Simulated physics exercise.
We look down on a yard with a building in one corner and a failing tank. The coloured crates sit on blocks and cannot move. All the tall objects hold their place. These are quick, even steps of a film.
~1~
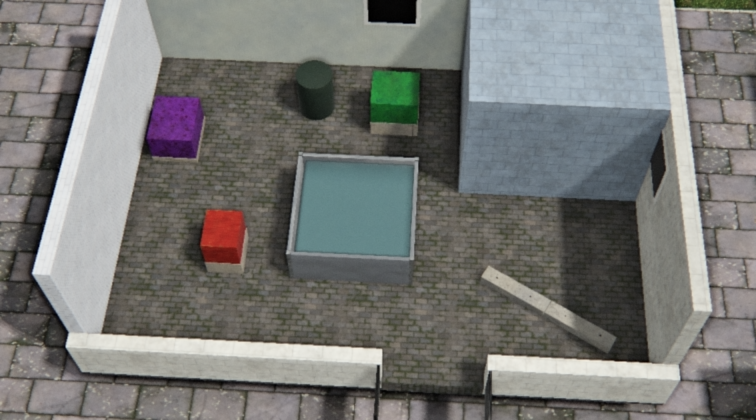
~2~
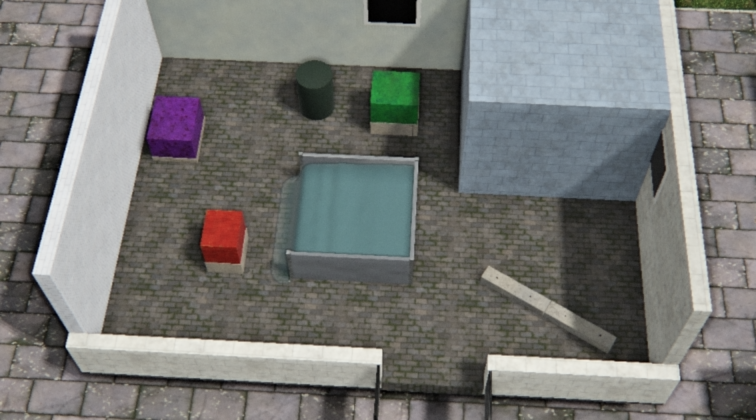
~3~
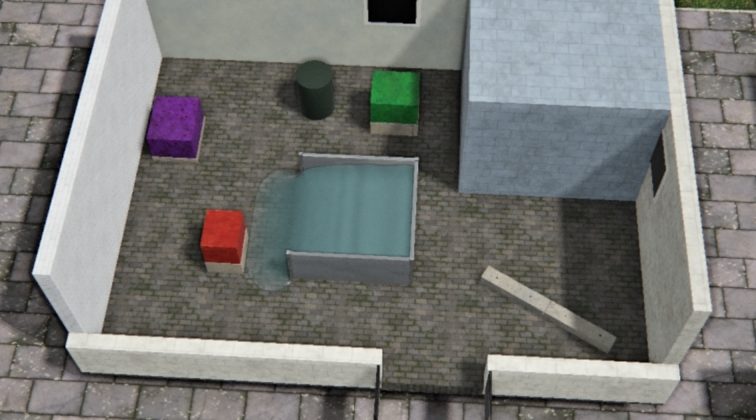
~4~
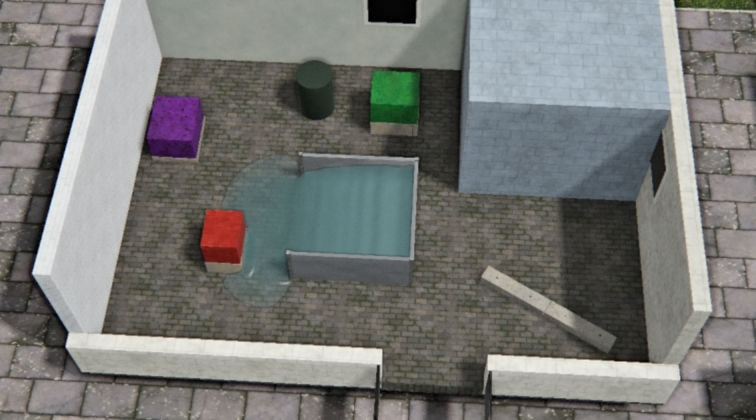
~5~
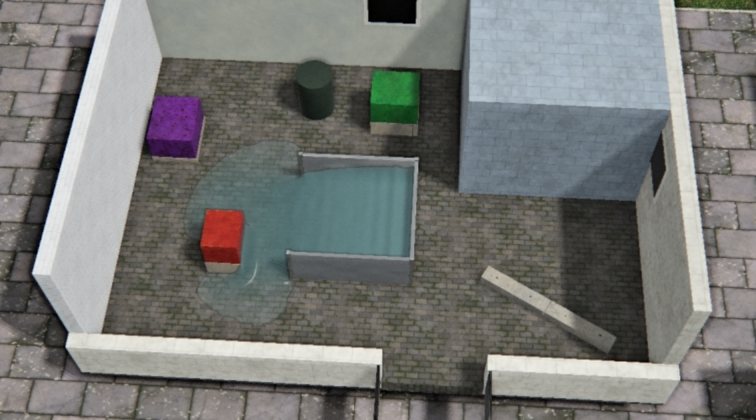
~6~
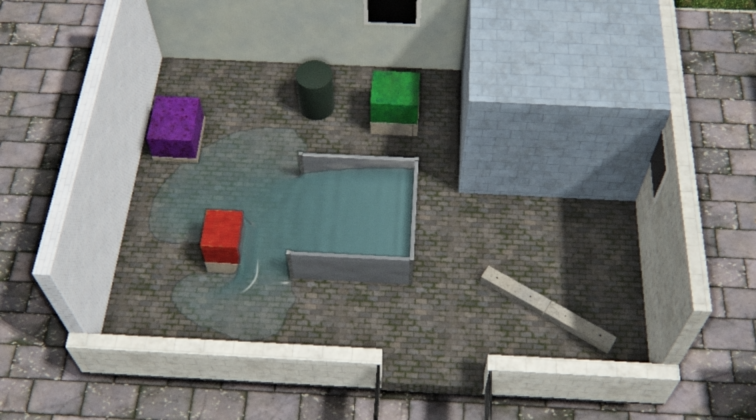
Walled paved yard seen from above, water pouring from the left side of a tank and spreading around a red block.
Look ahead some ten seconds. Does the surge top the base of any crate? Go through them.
The green crate escapes dry; the purple crate is wetted; the red crate is wetted.
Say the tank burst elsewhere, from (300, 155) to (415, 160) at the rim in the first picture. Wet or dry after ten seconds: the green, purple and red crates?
Green ends up wet; purple gets wet; red stays dry.
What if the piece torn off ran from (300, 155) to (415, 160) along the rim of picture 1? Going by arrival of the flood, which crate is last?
That is the red crate.
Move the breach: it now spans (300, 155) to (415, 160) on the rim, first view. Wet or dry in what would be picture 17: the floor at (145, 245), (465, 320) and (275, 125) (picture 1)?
One after the other: Clear, clear, awash.
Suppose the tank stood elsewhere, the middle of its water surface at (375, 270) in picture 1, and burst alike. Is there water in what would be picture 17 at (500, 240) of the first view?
Answer: Not flooded.
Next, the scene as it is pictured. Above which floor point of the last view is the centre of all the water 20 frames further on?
Roughly at (235, 223).
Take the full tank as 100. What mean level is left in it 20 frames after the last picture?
I make it 18 per cent.
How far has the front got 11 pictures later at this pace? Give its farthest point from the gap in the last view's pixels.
Near (162, 63).
A moment on, water covers 30 % of the floor; the green crate not reached, the purple crate water round its plinth, the red crate water round its plinth.
Next, water covers 40 % of the floor; the green crate not reached, the purple crate water round its plinth, the red crate water round its plinth.
Then, water covers 55 % of the floor; the green crate not reached, the purple crate water round its plinth, the red crate water round its plinth.
Later, water covers 75 % of the floor; the green crate water round its plinth, the purple crate water round its plinth, the red crate water round its plinth.
In the end, water covers 95 % of the floor; the green crate stayed above the water, the purple crate was topped, the red crate was topped.
